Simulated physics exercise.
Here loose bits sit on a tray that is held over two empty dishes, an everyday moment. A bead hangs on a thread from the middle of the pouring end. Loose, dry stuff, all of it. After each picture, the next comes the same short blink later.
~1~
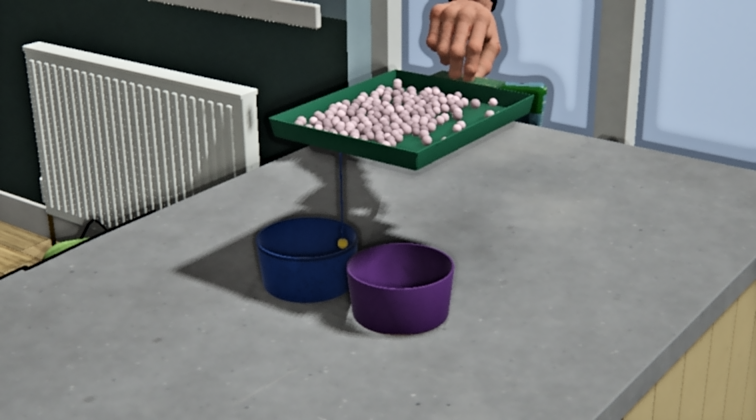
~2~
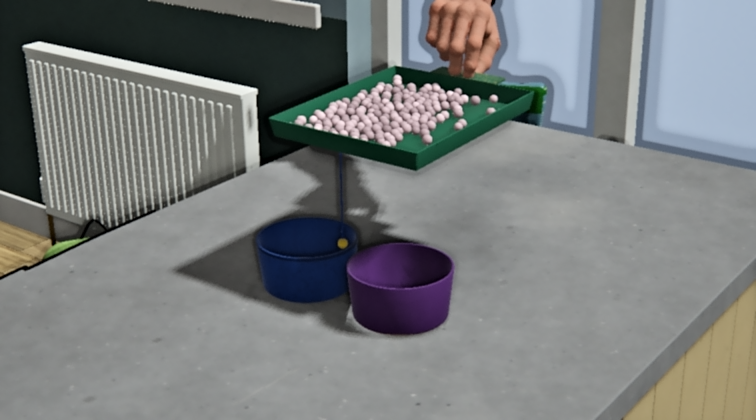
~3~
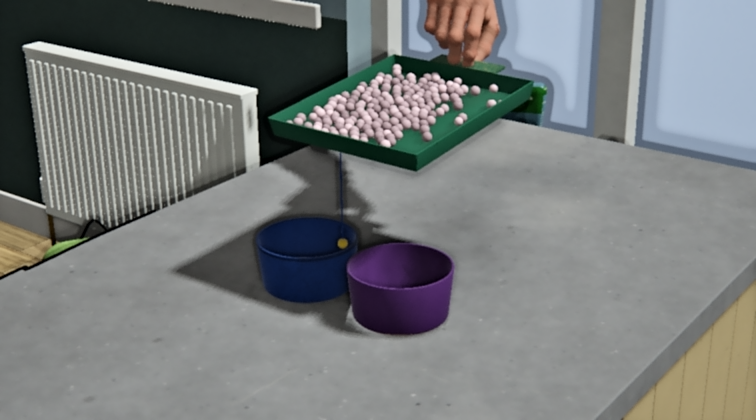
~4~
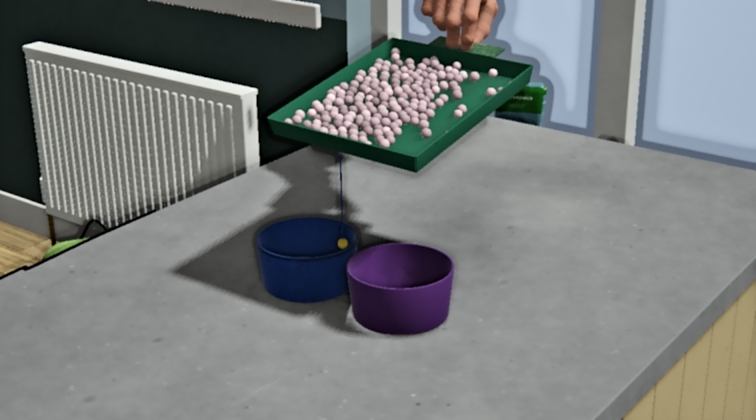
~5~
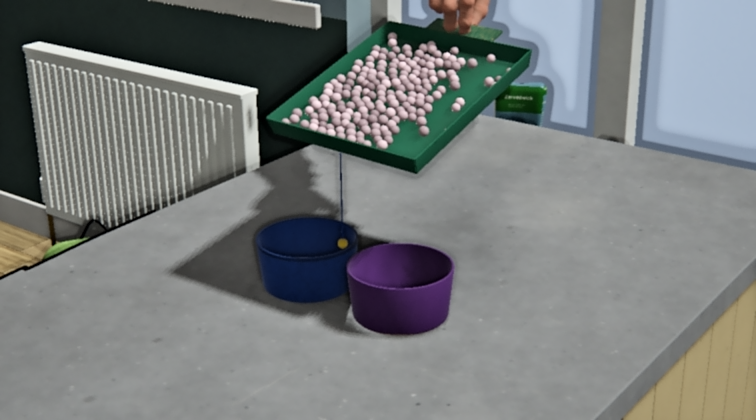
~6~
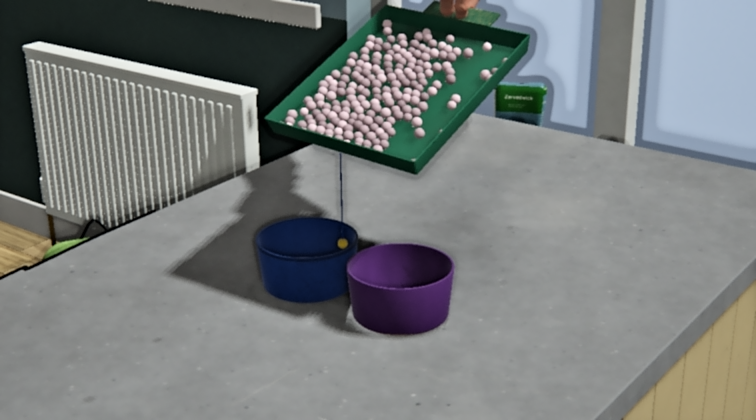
Green tray of pale pink beads tilting steadily as a hand raises its far end above blue and purple bowls.
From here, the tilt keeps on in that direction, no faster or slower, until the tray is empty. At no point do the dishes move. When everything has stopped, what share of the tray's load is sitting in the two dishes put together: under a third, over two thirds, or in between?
So the dishes end up with below a third of the load.
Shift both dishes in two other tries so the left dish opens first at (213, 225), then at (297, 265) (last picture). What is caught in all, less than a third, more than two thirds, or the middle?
Spot one, below one third; spot two, over two thirds.
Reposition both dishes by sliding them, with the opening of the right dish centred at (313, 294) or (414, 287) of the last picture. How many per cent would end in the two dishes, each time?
Close to 60 in a hundred, then close to 50 in a hundred.
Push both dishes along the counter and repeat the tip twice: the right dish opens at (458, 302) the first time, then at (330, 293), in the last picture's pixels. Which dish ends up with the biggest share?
Attempt 1: The one on the left side. Attempt 2: The one on the right side.
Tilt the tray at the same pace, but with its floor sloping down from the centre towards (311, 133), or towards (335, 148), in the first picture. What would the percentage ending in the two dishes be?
Roughly 70 % in the first case and 10 % in the second.
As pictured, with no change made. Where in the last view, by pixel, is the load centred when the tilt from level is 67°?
I'd put the middle of the pieces at roughly (353, 133).
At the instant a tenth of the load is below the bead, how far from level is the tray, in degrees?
Roughly 75 degrees.
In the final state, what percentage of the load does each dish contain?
Left dish around 0, right dish around 0, both in a hundred.
Soon after the last picture, tray tipped steeply; most on the tray; a stray few outside both; a small part in the air.
A little later, tray tipped past a quarter turn; a small part on the tray; a stray few in the right dish; a stray few in the left dish; about two thirds outside both; about a quarter in the air.
Later still, tray tipped past a quarter turn; a stray few in the right dish; a stray few in the left dish; nearly all outside both.
By the end, tray tipped past a quarter turn; a stray few in the right dish; a stray few in the left dish; nearly all outside both.
